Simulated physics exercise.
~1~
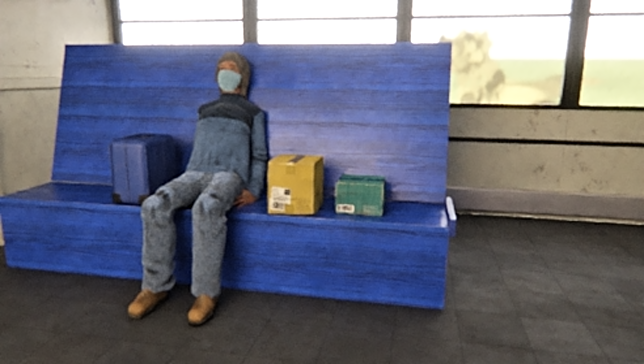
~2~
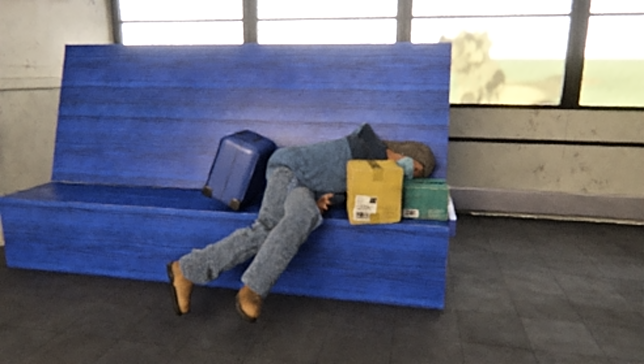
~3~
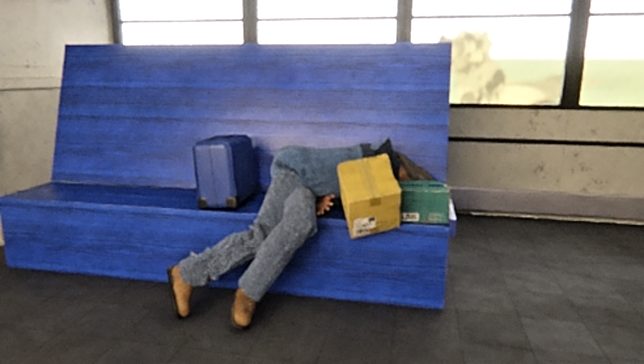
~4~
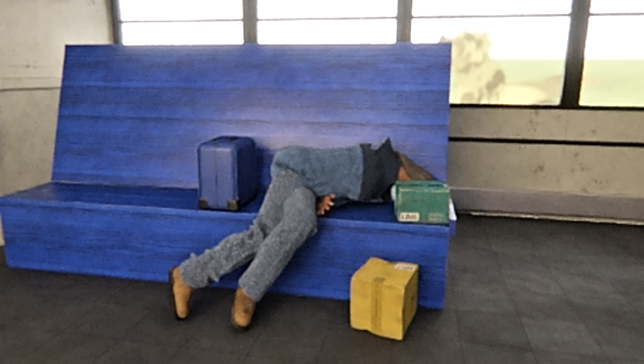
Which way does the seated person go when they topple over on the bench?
The person goes to the right, ending up slumped along the bench toward its right end.
A masked person topples sideways along a blue bench, and a yellow box tumbles off.
